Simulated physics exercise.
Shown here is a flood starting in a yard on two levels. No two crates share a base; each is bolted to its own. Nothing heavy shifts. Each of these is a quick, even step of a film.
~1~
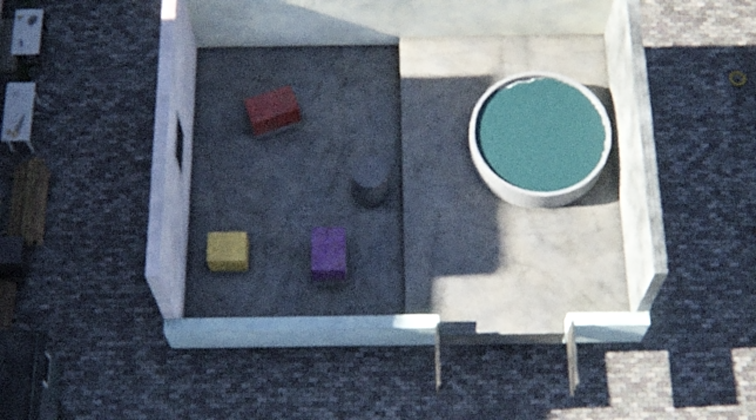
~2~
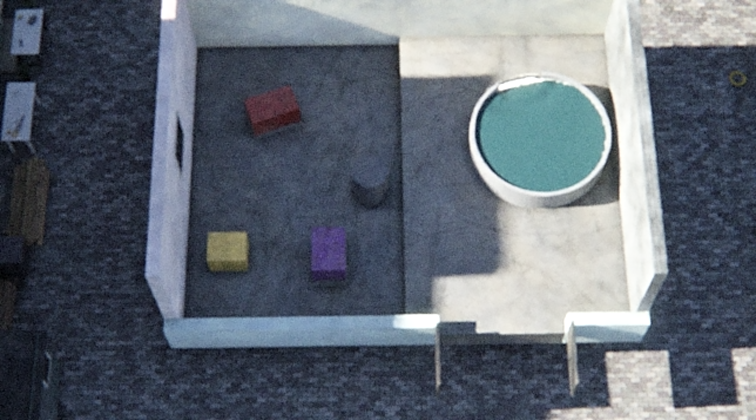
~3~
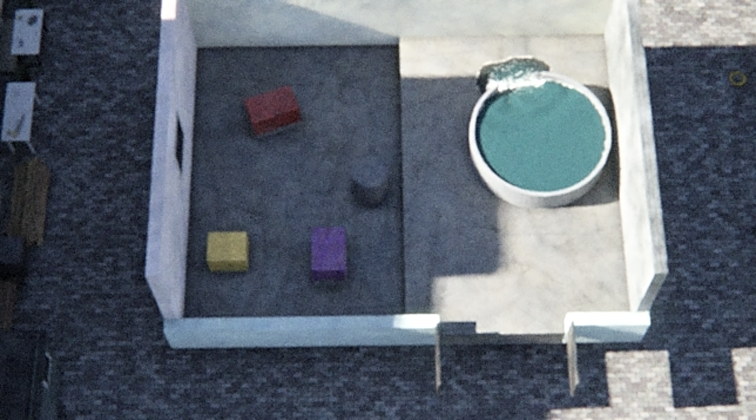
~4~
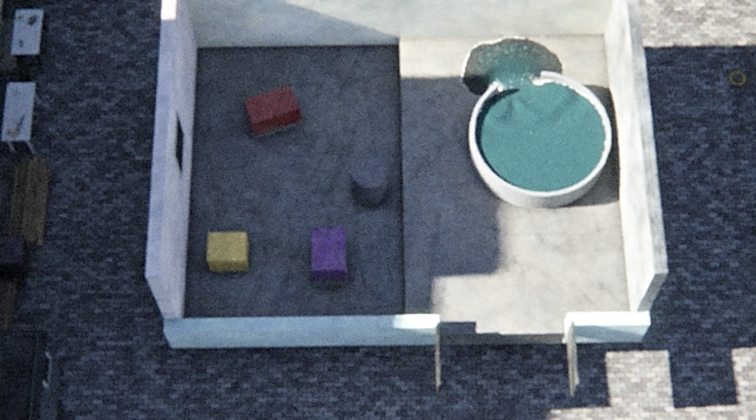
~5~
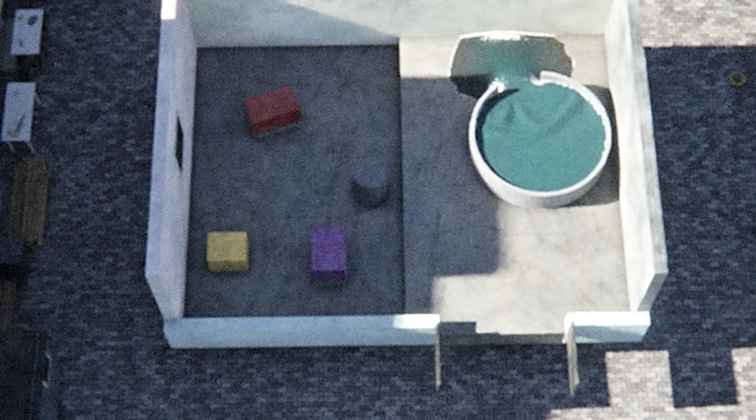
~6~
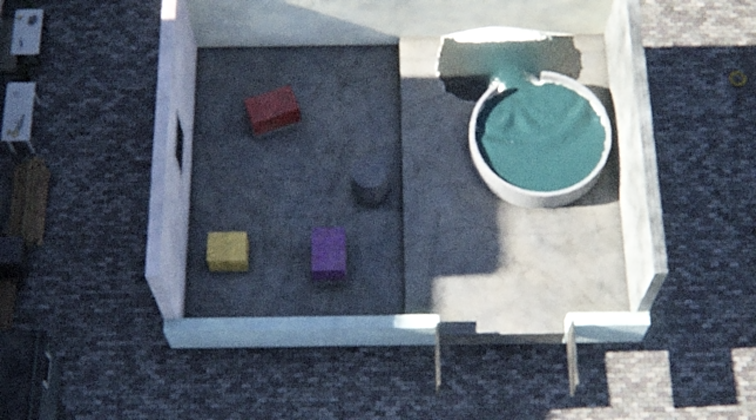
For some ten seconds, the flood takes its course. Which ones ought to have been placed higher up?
In the end: The red crate gets soaked; the purple crate stays dry; the yellow crate gets soaked.
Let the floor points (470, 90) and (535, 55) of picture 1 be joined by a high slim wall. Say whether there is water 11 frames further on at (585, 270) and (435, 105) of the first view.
Untouched, reached.
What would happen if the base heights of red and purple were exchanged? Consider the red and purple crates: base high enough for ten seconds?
Then red stays clear and purple stays clear.
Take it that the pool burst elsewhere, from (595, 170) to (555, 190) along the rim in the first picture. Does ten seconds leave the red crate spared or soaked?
Result: Red crate is not reached.
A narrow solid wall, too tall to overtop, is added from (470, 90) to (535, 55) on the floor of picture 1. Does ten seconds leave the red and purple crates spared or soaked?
Result - red crate: Not flooded; purple crate: Not flooded.
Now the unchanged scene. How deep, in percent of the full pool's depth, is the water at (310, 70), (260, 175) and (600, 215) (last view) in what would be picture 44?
I'd say close to 8, 8 and 4 percent.
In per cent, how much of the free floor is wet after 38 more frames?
About 60 in a hundred.
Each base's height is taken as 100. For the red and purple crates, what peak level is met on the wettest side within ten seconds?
Peak levels: Approx. 130 % then 30 %.
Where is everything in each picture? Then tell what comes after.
In the first picture, still water in the round tank at (540, 134).
In the second picture, water pours out on the round tank's far side and has run to a hidden place.
In the third picture, the front is at (539, 64), out from the gap on the round tank's far side.
In the fourth picture, the front is at (483, 47), out from the gap on the round tank's far side.
In the fifth picture, water pours out on the round tank's far side and has run to (468, 37).
In the sixth picture, the front is at (447, 38), out from the gap on the round tank's far side.
A moment on, water covers 10 % of the floor; the red crate not reached, the purple crate not reached, the yellow crate not reached.
Next, water covers 15 % of the floor; the red crate not reached, the purple crate not reached, the yellow crate not reached.
Then, water covers 35 % of the floor; the red crate water round its plinth, the purple crate not reached, the yellow crate not reached.
Later, water covers 60 % of the floor; the red crate water round its plinth, the purple crate water round its plinth, the yellow crate water round its plinth.
In the end, water covers 75 % of the floor; the red crate was topped, the purple crate stayed above the water, the yellow crate was topped.
